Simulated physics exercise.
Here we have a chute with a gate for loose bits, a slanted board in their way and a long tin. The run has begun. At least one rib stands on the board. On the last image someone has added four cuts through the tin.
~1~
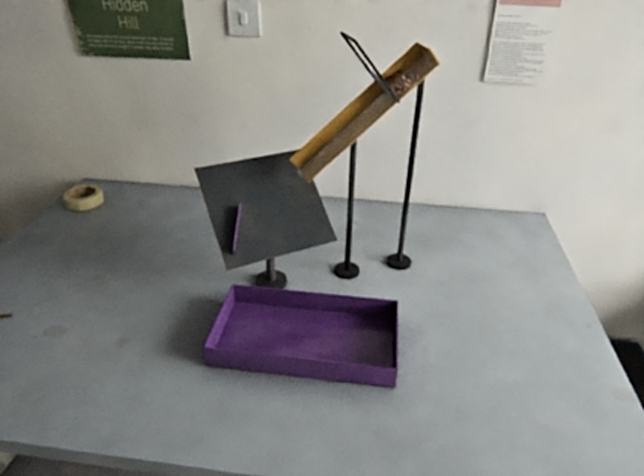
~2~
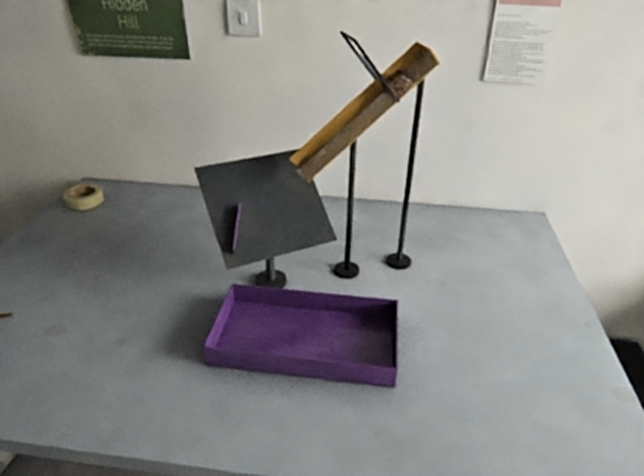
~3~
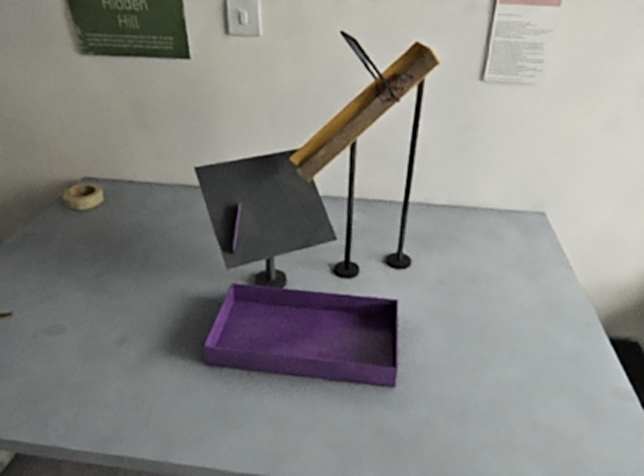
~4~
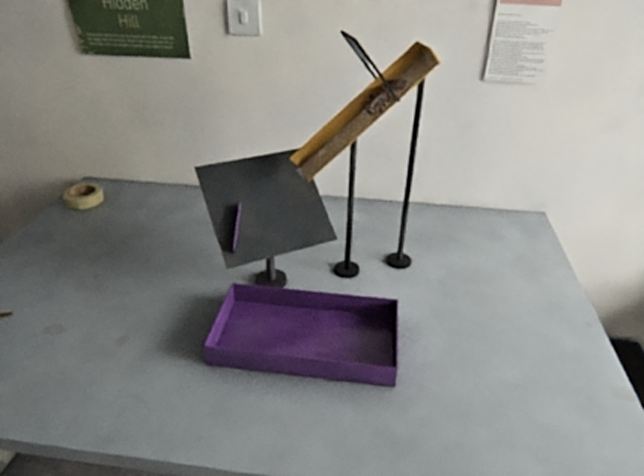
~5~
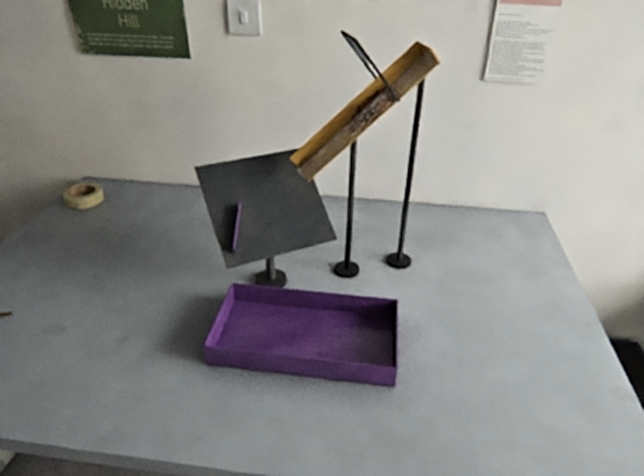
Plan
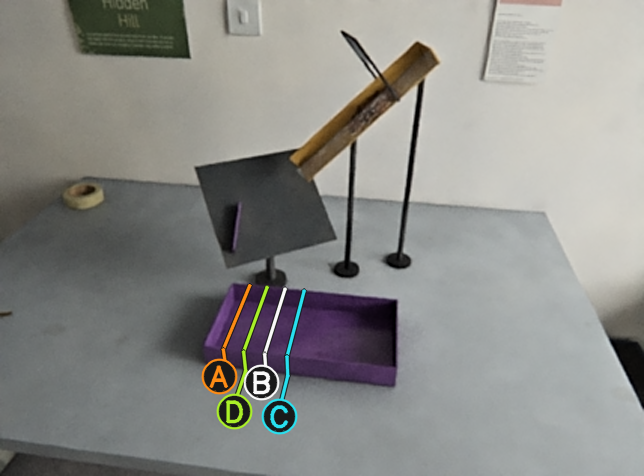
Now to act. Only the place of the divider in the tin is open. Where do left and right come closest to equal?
Use line D.
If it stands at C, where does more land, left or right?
More lands on the left.
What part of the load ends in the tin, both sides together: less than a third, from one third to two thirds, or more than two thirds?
It is more than two thirds.
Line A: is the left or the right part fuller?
More lands on the right.
On the marked copy, line A crosses the front rim at (223, 348); line B crosses the front rim at (264, 353); line C crosses the front rim at (287, 355); line D crosses the front rim at (243, 350).
With A, of what is caught, a small part on the left of the divider, most on the right.
With B, of what is caught, nearly all on the left of the divider, a small part on the right.
With C, of what is caught, nearly all on the left of the divider, a stray few on the right.
With D, of what is caught, about two thirds on the left of the divider, about a third on the right.
